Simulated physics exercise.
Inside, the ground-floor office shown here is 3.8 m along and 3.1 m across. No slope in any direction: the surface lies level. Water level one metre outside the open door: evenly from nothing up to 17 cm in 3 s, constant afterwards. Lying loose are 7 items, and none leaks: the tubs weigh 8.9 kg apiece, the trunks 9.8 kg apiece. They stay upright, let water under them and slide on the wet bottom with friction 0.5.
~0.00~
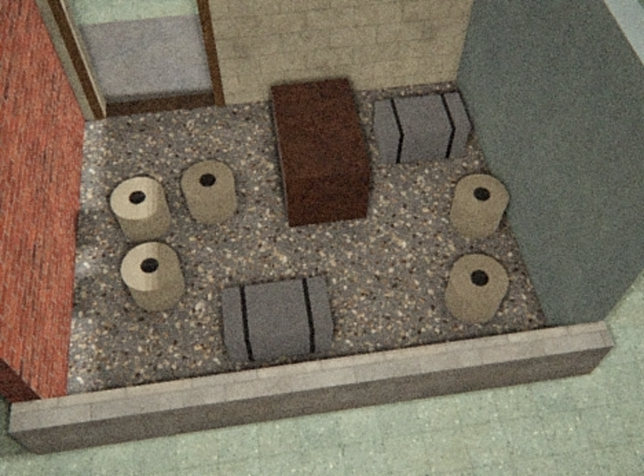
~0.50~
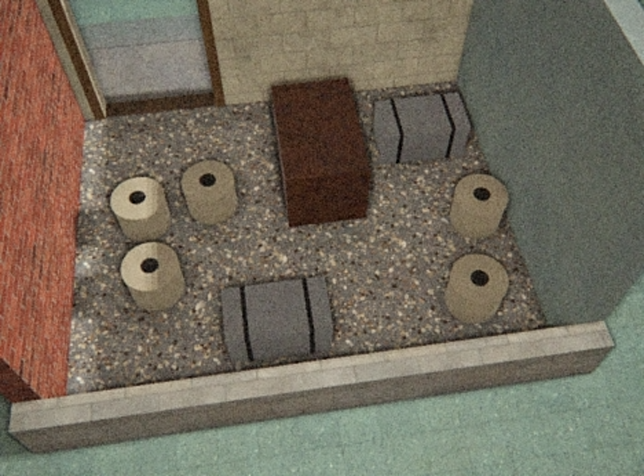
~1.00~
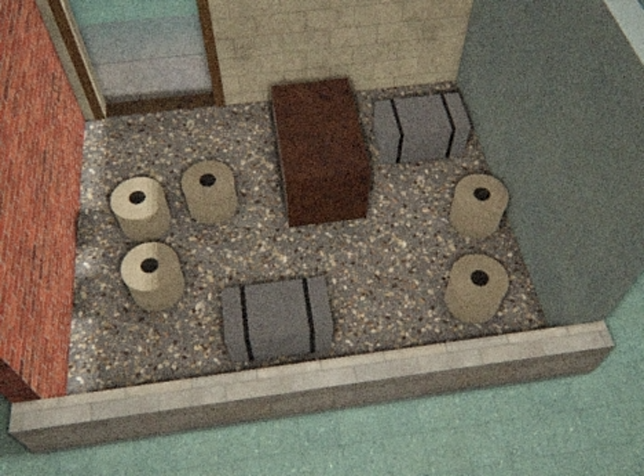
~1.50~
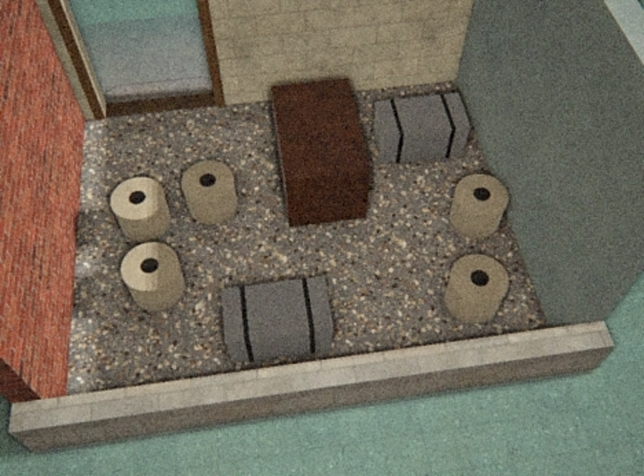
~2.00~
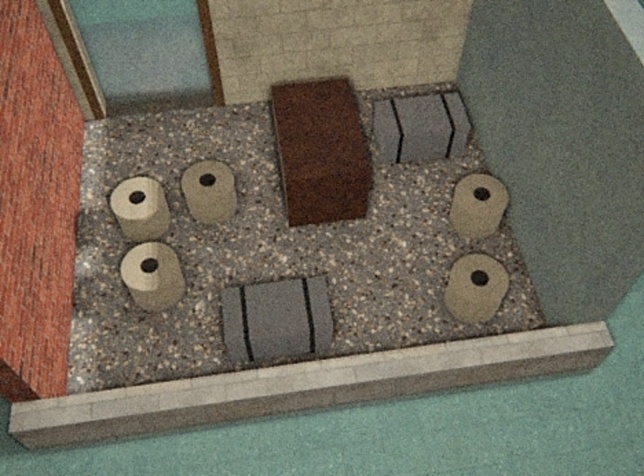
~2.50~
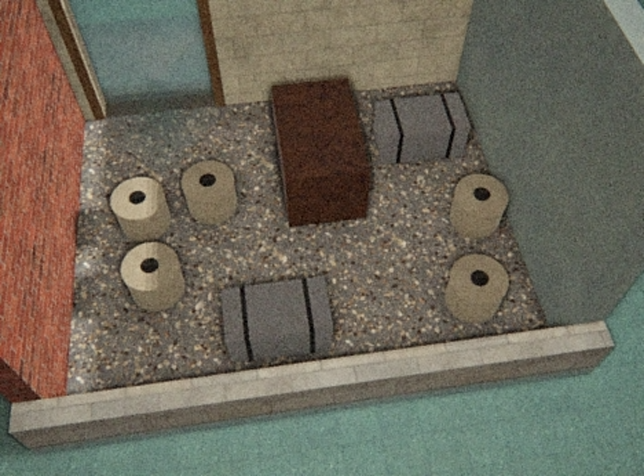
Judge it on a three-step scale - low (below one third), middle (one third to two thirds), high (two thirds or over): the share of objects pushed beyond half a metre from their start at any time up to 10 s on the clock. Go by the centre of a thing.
High.
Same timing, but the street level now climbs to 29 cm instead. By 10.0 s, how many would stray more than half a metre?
Count: 7.
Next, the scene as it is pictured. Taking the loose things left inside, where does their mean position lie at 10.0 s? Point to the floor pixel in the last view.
Roughly at (393, 200).
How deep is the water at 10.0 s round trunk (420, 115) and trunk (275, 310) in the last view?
6 and 11 cm.
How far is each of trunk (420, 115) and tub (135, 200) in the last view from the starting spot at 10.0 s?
They've ended up 60 cm and 100 cm away, in that order.
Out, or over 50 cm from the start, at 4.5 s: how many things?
The answer is 2.
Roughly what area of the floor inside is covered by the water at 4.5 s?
About 5.0 m2.
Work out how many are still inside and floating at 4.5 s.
At that point I count 0.
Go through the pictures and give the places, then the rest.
A tub at (480, 279), on the bottom; a trunk at (276, 308) rests on the ground; water covers 0.0 m2; 0 of 7 have shifted, in the first frame.
A tub at (480, 279) rests on the ground; a trunk at (276, 308) rests on the ground; water covers 0.0 m2; 0 of 7 have shifted, in the second frame.
A tub at (480, 279), on the bottom; a trunk at (276, 308), on the bottom; water covers 0.0 m2; 0 of 7 have shifted, in the third frame.
A tub at (480, 279), on the bottom; a trunk at (276, 308) rests on the ground; water covers 0.0 m2; 0 of 7 have shifted, in the fourth frame.
A tub at (480, 279), on the bottom; a trunk at (276, 308), on the bottom; 0.0 m2 under water; 0 of 7 have shifted, in the fifth frame.
A tub at (480, 279), on the bottom; a trunk at (276, 308), on the bottom; water covers 0.6 m2; 0 of 7 have shifted, in the sixth frame.
After 3.5 s 0 of 7 are over 50 cm from their spots; 0 afloat.
After 4.5 s 2 of 7 are over 50 cm from their spots; 0 afloat.
After 7.0 s 4 of 7 are over 50 cm from their spots; 3 afloat.
After 10.0 s 7 of 7 are over 50 cm from their spots, and 7 have been at some point; 6 afloat.
